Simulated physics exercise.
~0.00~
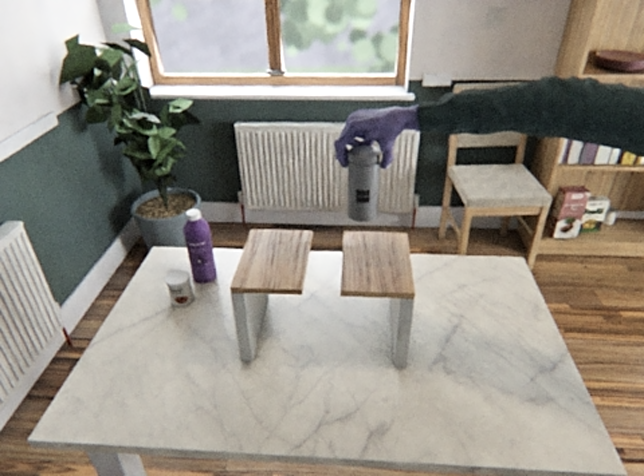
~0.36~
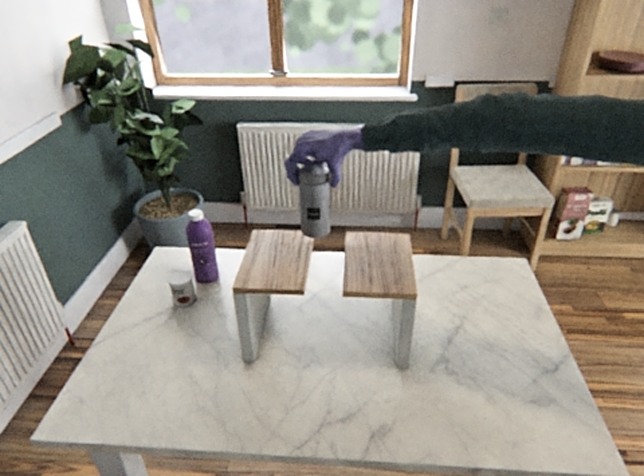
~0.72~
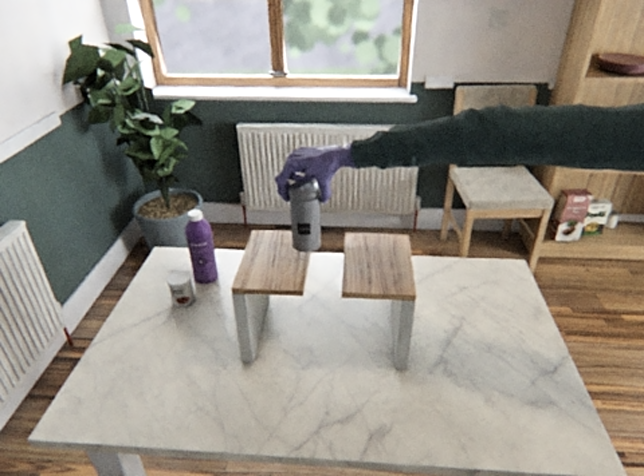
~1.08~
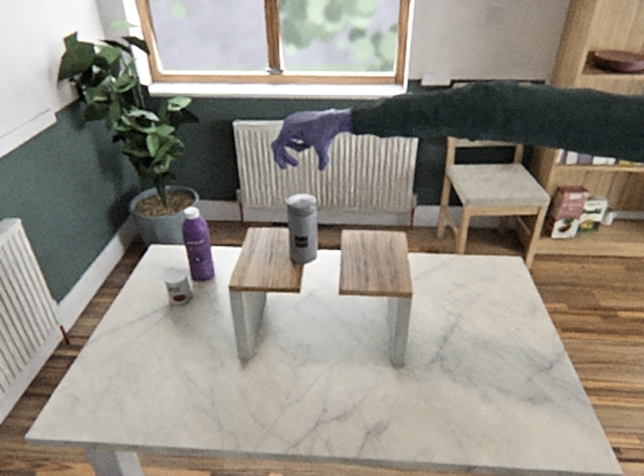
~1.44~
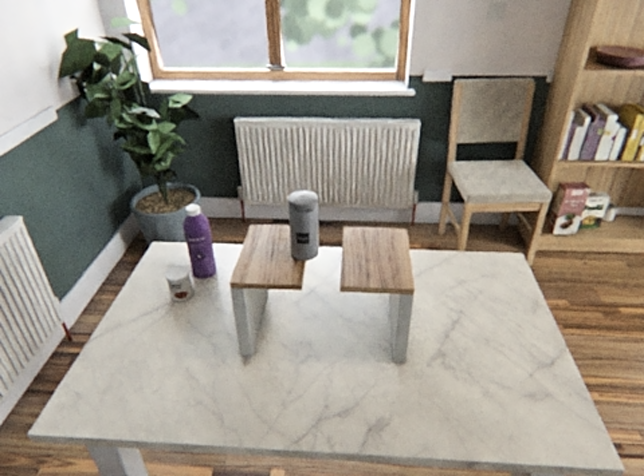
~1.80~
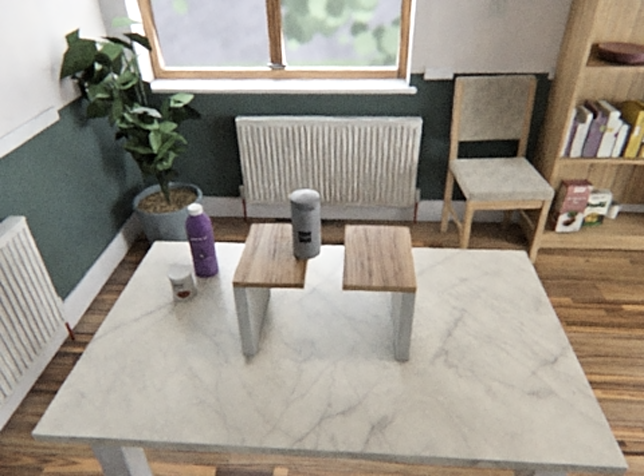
A grey jar, held upright by a purple-gloved hand, moves left and down onto a wood-topped stand with a gap, beside a purple bottle and a white tin; the hand lets go and withdraws, and the jar stays upright on top at the gap's left edge.
